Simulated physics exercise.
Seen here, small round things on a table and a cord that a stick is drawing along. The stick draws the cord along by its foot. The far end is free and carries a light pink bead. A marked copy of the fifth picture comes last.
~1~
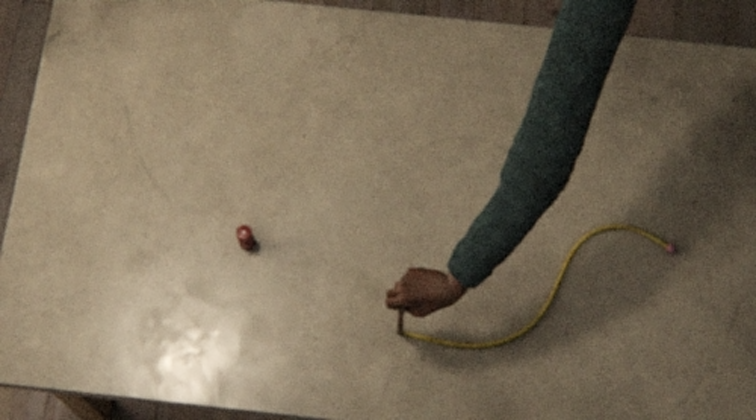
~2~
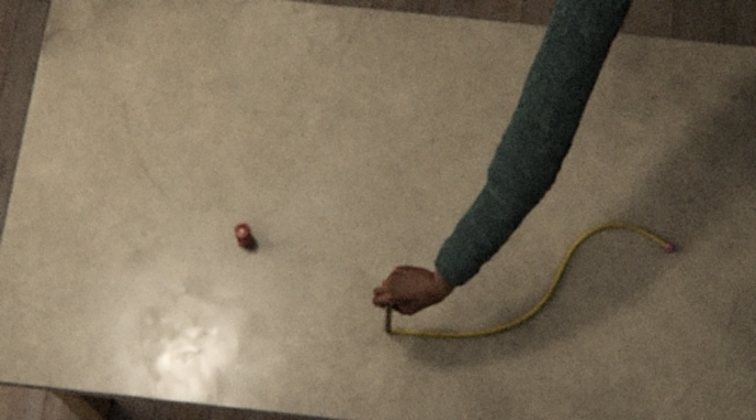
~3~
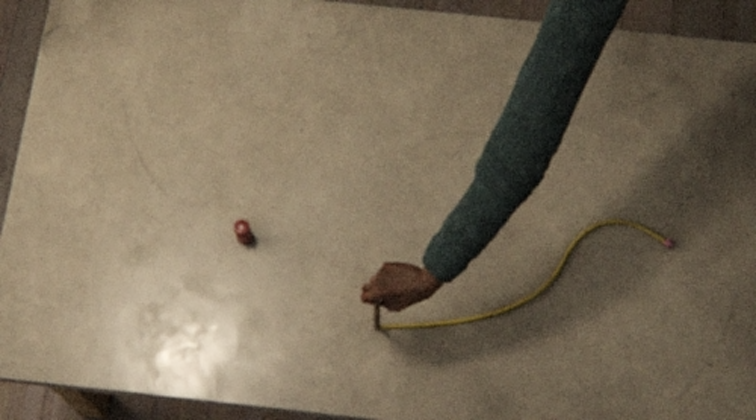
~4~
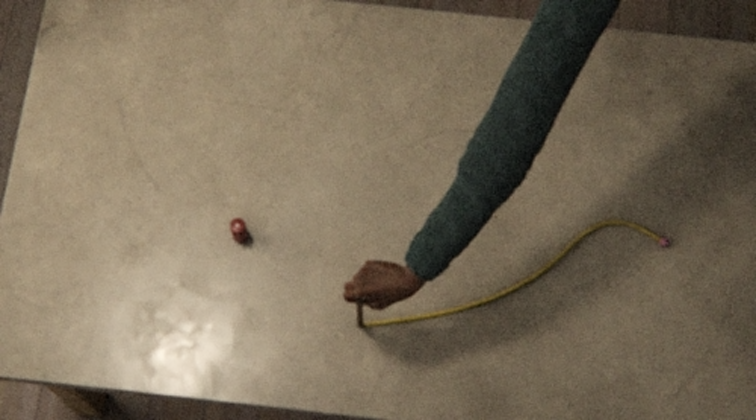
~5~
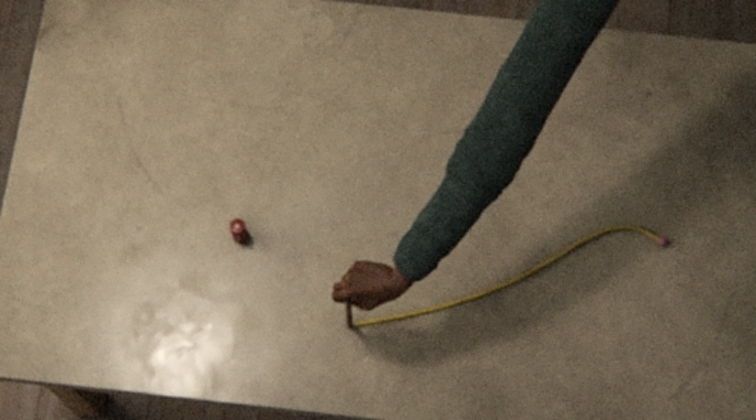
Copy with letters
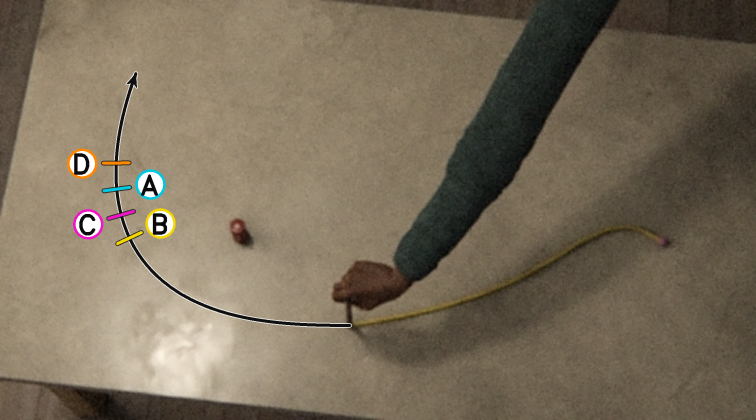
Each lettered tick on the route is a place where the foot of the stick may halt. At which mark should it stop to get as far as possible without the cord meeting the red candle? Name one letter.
D.
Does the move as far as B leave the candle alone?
Yes.
On the marked copy, A at (117, 189); B at (130, 238); C at (121, 215); D at (116, 163); the route from (350, 326) via (147, 265) to (136, 74).
Following D. Soon after the start, foot of the stick (232, 315), middle of the cord (405, 295), free end (566, 255).
Later, foot of the stick (138, 253), middle of the cord (305, 287), free end (472, 277).
In the end, foot of the stick (116, 163), middle of the cord (251, 255), free end (413, 281); nothing has been touched.
As for the rest, A is safe but short; B is safe but short; C is safe but short.
